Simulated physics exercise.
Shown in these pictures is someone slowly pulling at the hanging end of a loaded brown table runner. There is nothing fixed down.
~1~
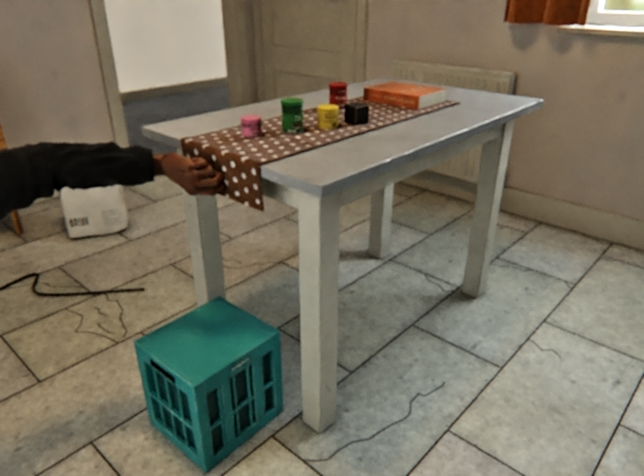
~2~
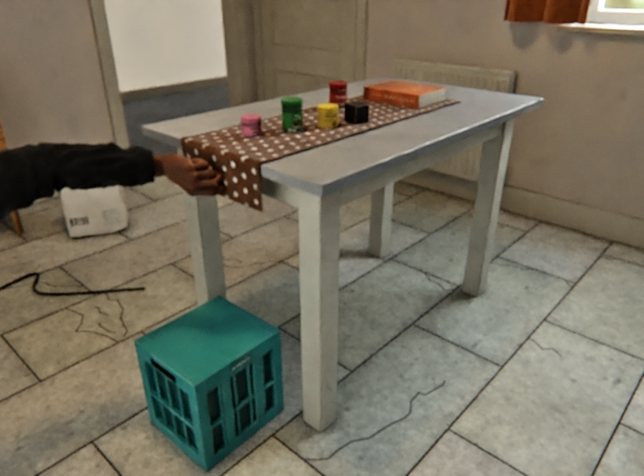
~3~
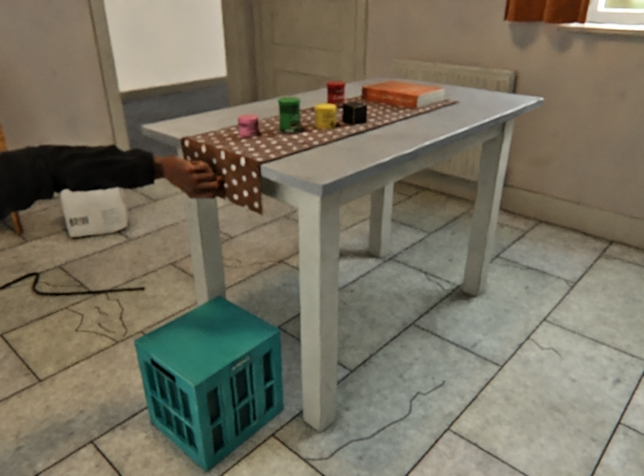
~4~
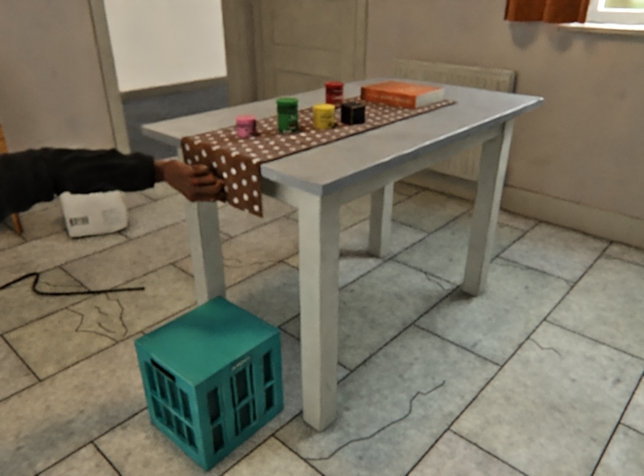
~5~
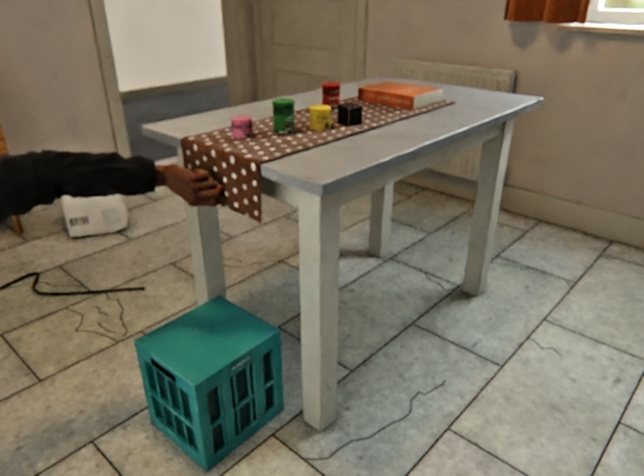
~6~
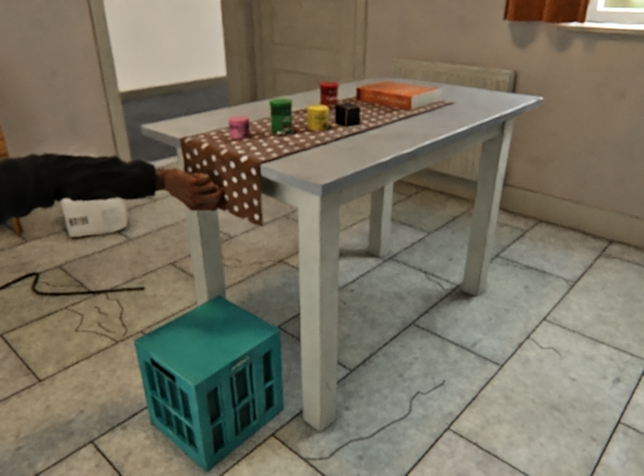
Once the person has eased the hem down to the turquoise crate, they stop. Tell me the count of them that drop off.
Most likely just three will go over the edge.
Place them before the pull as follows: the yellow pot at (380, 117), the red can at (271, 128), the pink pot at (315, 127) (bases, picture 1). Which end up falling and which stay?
Here's how it goes: The yellow pot makes it through, the red can ends up down, and the pink pot ends up down.
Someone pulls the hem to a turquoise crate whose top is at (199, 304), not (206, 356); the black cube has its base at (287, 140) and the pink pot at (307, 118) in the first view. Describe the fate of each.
Black cube: Off. Pink pot: Still up.
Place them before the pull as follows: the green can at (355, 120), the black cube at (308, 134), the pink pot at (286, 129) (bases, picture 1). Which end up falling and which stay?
The green can is still on top, the black cube is off the top and the pink pot is off the top.
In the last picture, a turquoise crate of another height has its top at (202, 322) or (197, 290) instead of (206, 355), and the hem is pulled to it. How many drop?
2 and 1.
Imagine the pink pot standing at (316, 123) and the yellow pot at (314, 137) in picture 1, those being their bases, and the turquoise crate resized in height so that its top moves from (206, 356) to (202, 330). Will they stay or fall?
The pink pot stays put, the yellow pot is lost.
Soon after, hem near (227, 281); pink pot and green can gone.
After that, hem near (229, 312); pink pot and green can gone.
In the end, hem on the crate; pink pot, green can and yellow pot gone. It carries off three.
